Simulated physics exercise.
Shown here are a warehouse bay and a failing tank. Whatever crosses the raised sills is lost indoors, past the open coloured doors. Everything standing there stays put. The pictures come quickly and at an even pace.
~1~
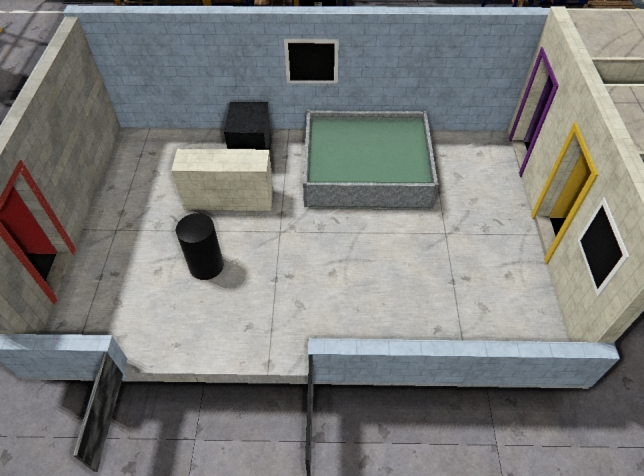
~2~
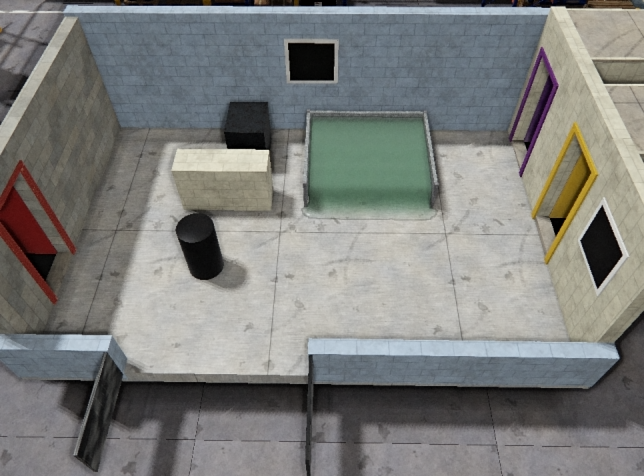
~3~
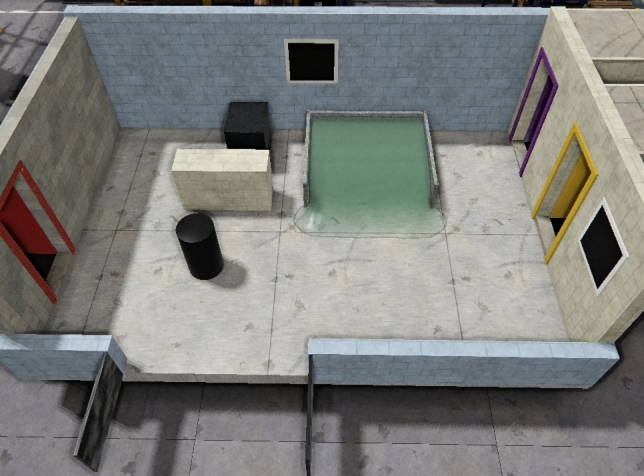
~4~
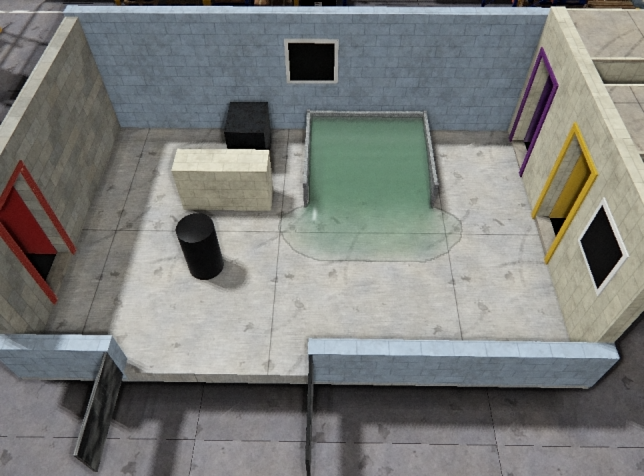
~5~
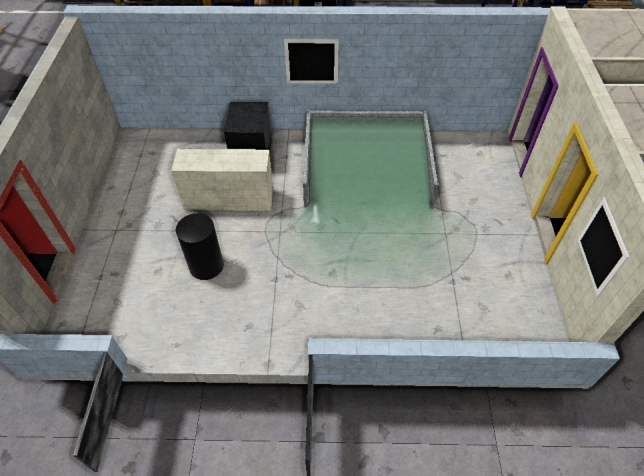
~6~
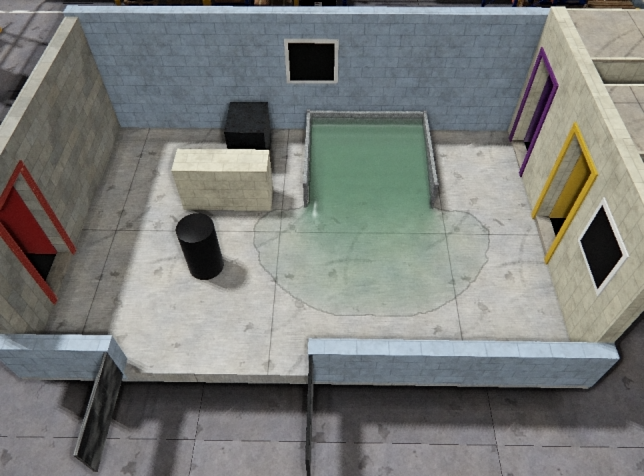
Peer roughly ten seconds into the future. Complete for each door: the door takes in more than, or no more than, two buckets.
Completed: The yellow door takes in no more than two buckets; the purple door takes in more than two buckets; the red door takes in no more than two buckets.
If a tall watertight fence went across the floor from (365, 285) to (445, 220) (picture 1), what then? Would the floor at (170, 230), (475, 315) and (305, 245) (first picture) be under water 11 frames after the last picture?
Lab note - spot 1 parched, spot 2 parched, spot 3 inundated.
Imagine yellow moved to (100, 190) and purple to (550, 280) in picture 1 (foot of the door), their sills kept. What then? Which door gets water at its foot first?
It would be the purple one.
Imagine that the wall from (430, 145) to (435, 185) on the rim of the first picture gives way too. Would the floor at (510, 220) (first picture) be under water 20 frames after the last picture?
That spot ends up swamped.
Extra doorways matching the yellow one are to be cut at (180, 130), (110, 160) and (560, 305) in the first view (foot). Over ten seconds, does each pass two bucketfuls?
So it goes runs below, then runs below, then runs above.
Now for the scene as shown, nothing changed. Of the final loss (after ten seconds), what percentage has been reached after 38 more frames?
Estimated share: Close to 75 %.
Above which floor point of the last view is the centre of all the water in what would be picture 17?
My guess is about (377, 246).
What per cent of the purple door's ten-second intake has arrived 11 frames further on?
I'd put it at 0 percent.
A moment on, water covers 35 % of the floor; the yellow door not reached, the purple door not reached, the red door not reached.
Next, water covers 45 % of the floor; the yellow door not reached, the purple door not reached, the red door not reached.
Then, water covers 45 % of the floor; the yellow door wet at the sill, nothing in, the purple door not reached, the red door not reached.
Later, water covers 70 % of the floor; the yellow door wet at the sill, nothing in, the purple door wet at the sill, nothing in, the red door wet at the sill, nothing in.
In the end, water covers 90 % of the floor; the yellow door wet at the sill, nothing in, the purple door over two buckets in, the red door wet at the sill, nothing in.
